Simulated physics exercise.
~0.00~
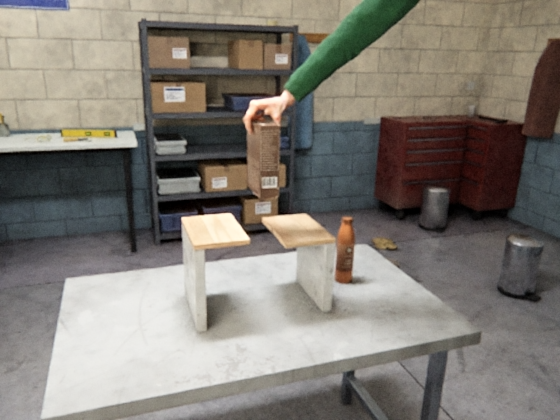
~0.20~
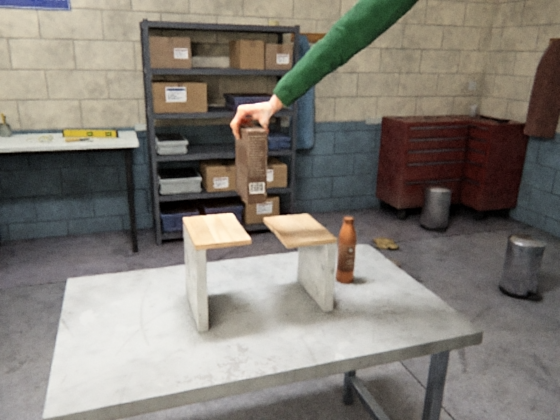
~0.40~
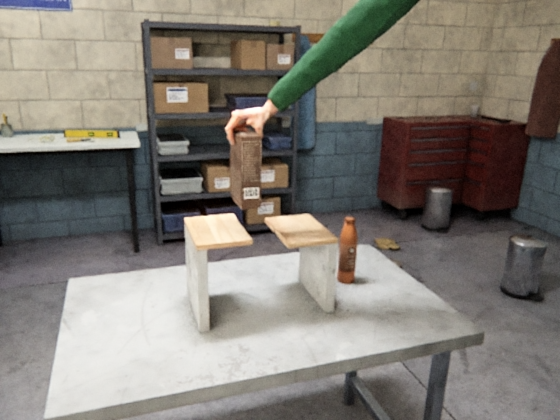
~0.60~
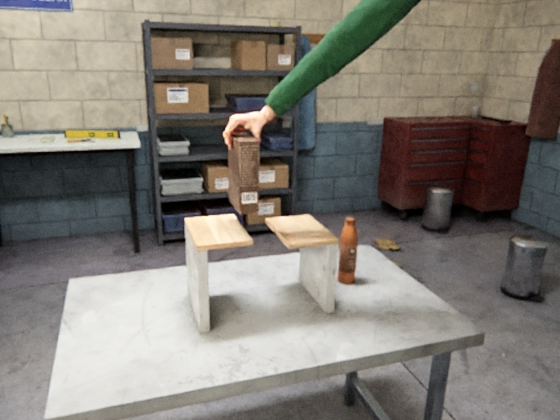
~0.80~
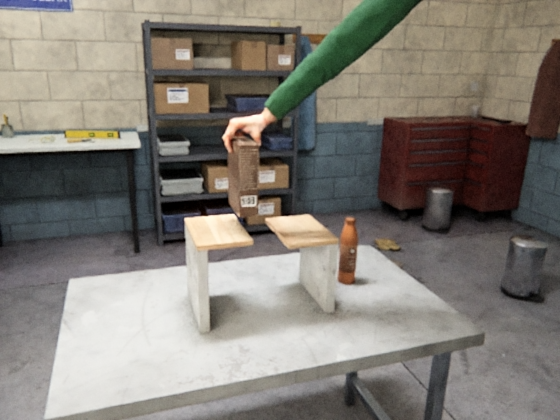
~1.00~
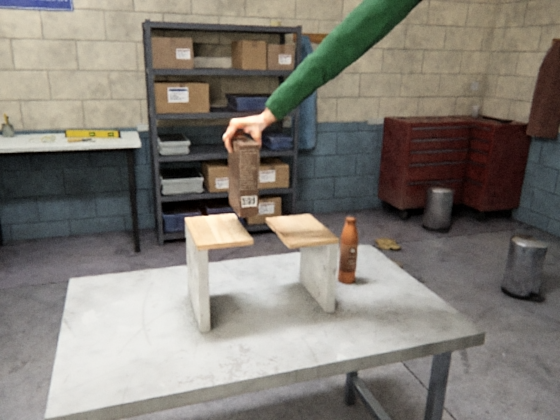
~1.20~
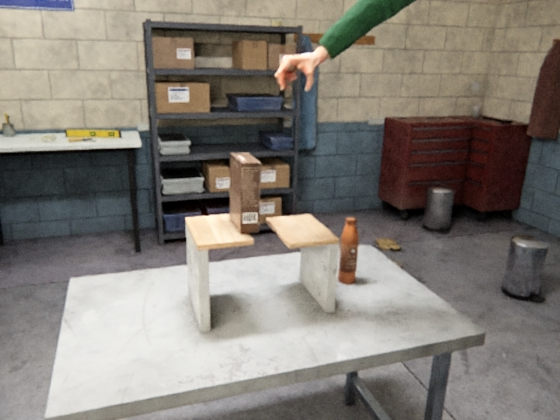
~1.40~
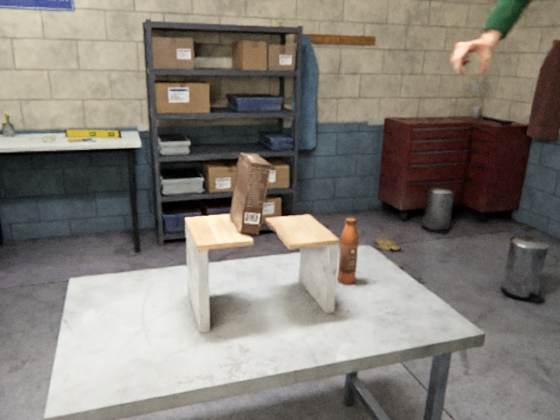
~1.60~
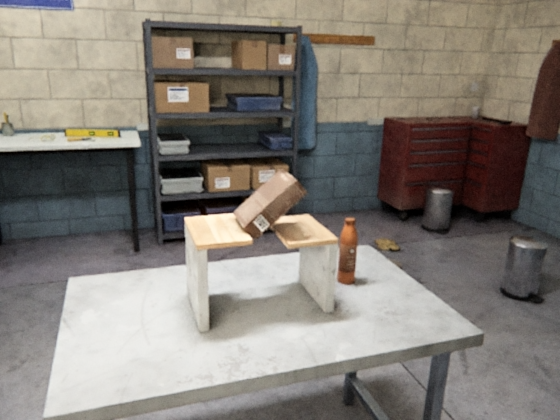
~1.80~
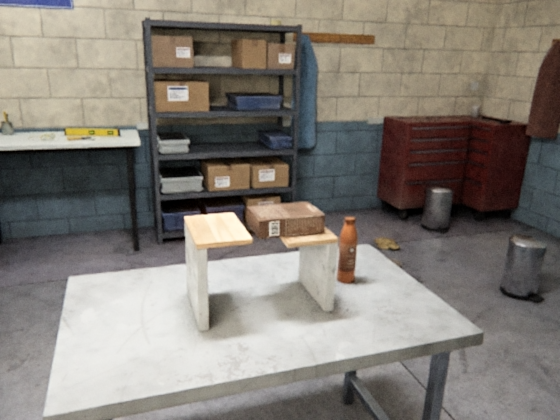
The footage shows a hand lowering an upright brown packet over the gap in a stand beside an orange bottle, then letting go and drawing back. The packet leans, tips over to the right, and ends lying on its side, caught on the stand, while the bottle stays in place.
